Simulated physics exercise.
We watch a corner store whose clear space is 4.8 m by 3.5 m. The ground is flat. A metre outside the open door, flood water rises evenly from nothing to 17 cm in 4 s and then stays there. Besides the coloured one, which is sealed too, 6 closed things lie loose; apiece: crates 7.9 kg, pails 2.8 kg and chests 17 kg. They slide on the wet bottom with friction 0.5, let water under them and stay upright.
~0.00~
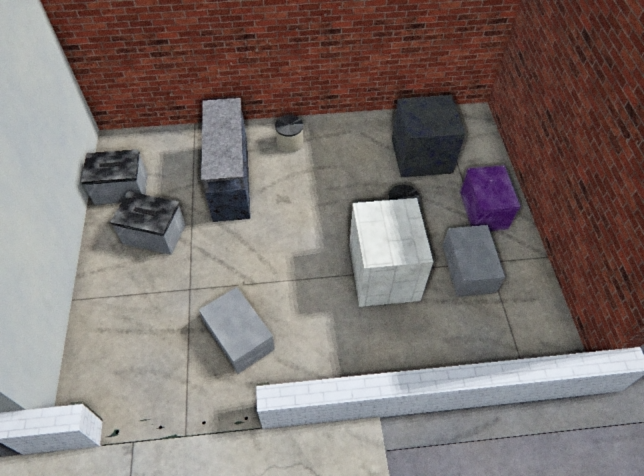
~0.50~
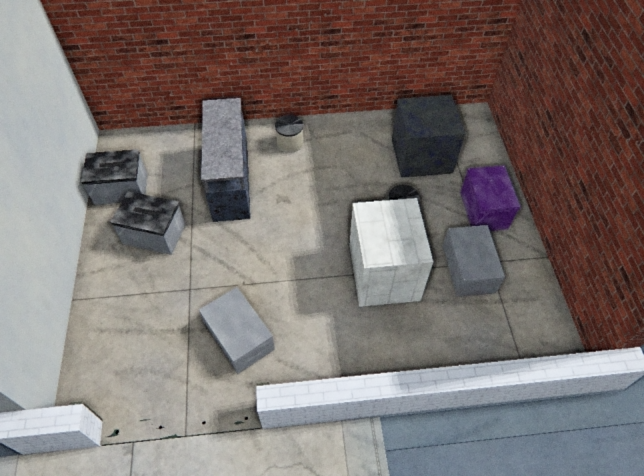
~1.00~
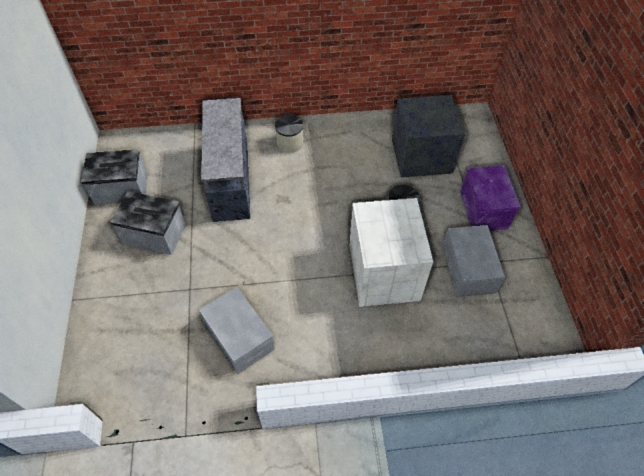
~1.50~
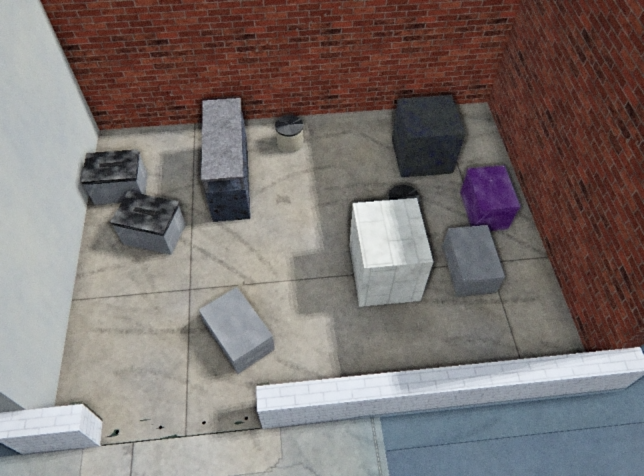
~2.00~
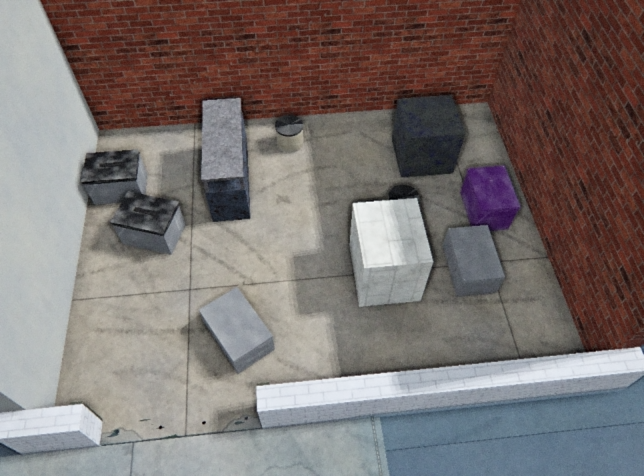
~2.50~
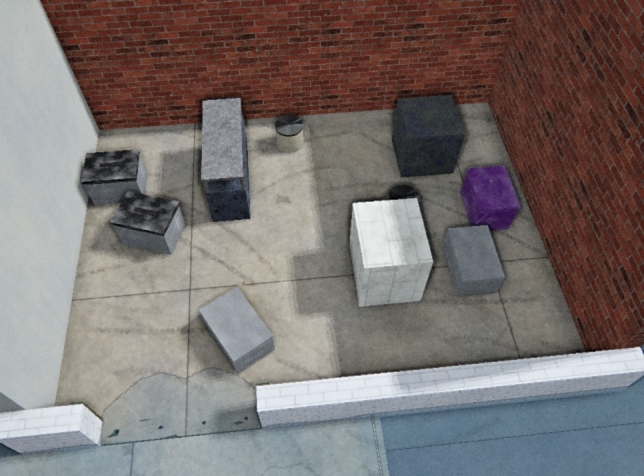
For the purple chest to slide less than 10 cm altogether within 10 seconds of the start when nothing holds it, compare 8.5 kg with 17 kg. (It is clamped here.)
For it, the lower weight is enough.
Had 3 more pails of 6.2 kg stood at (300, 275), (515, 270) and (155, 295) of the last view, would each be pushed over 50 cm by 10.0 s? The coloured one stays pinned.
In that order: Short of it, under, past it.
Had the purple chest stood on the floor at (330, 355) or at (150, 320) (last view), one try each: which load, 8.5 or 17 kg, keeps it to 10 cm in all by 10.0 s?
In that order: Either load holds; neither holds.
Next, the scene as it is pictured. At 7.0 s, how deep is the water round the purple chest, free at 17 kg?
Roughly 0 cm.
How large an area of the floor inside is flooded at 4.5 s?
Some 4.0 m2.
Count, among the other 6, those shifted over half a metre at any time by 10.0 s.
I count 4.
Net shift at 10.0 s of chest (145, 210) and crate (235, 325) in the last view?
In turn: 140 cm, 100 cm.
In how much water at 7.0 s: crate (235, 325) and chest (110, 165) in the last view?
Roughly 1 and 9 cm.
After 3.5 s the purple chest would be 0 cm from its start with 8.5 kg and 0 cm from its start with 17 kg; 0 cm of water round it then.
After 4.5 s the purple chest would be 0 cm from its start with 8.5 kg and 0 cm from its start with 17 kg; 0 cm of water round it then.
After 7.0 s the purple chest would be 0 cm from its start with 8.5 kg and 0 cm from its start with 17 kg; 0 cm of water round it then.
After 10.0 s the purple chest would be 0 cm from its start with 8.5 kg and 0 cm from its start with 17 kg; 4 cm of water round it then.
